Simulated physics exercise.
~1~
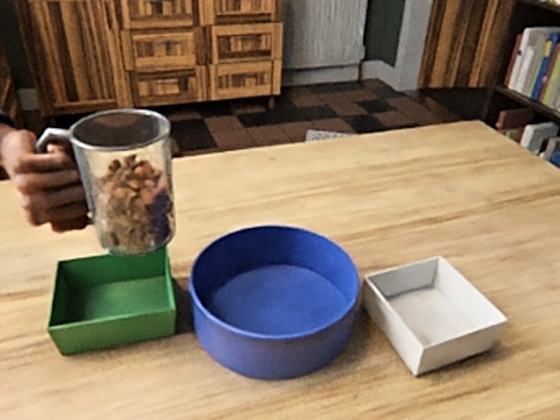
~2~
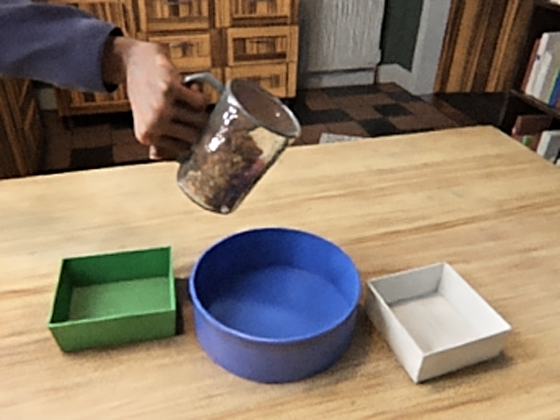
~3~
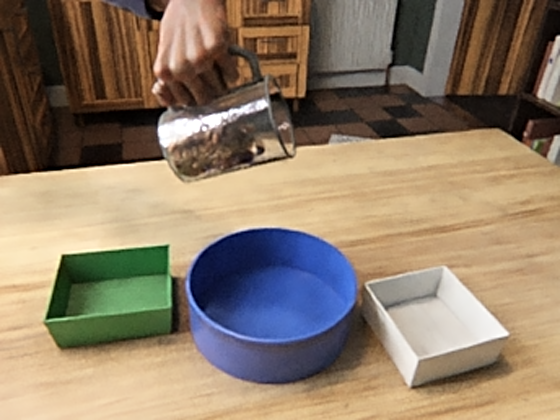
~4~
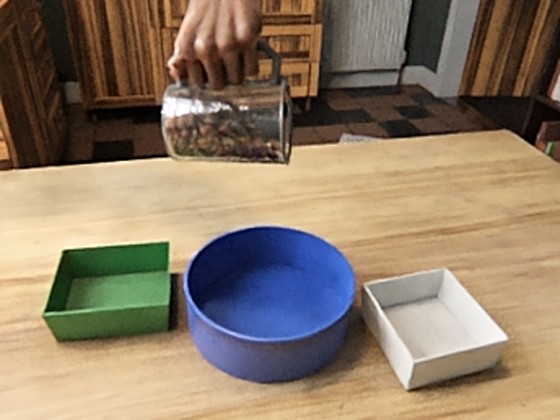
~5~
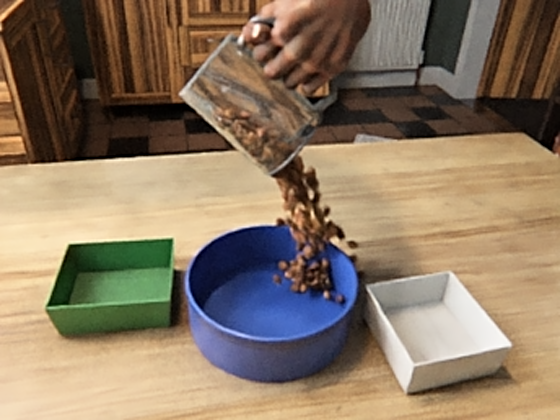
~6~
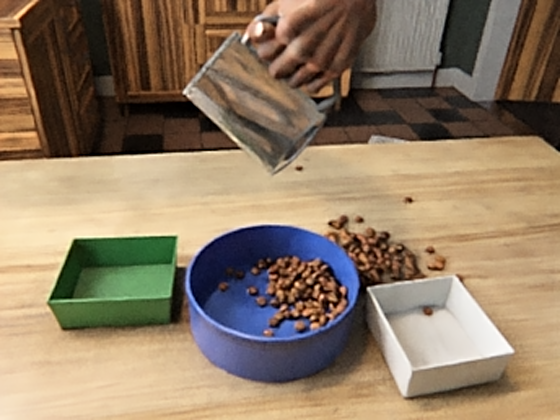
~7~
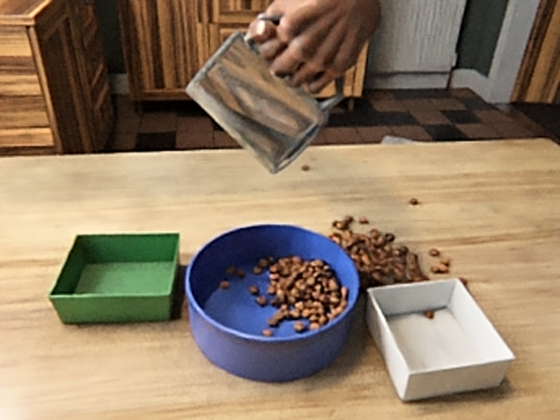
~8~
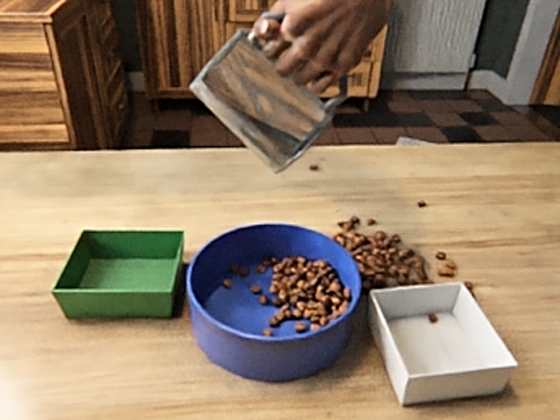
In the video, a hand tips a clear cup of brown kibble over a blue pot between a green tin and a white tin; about half lands in the pot and the rest mostly on the table behind, leaving the cup empty.
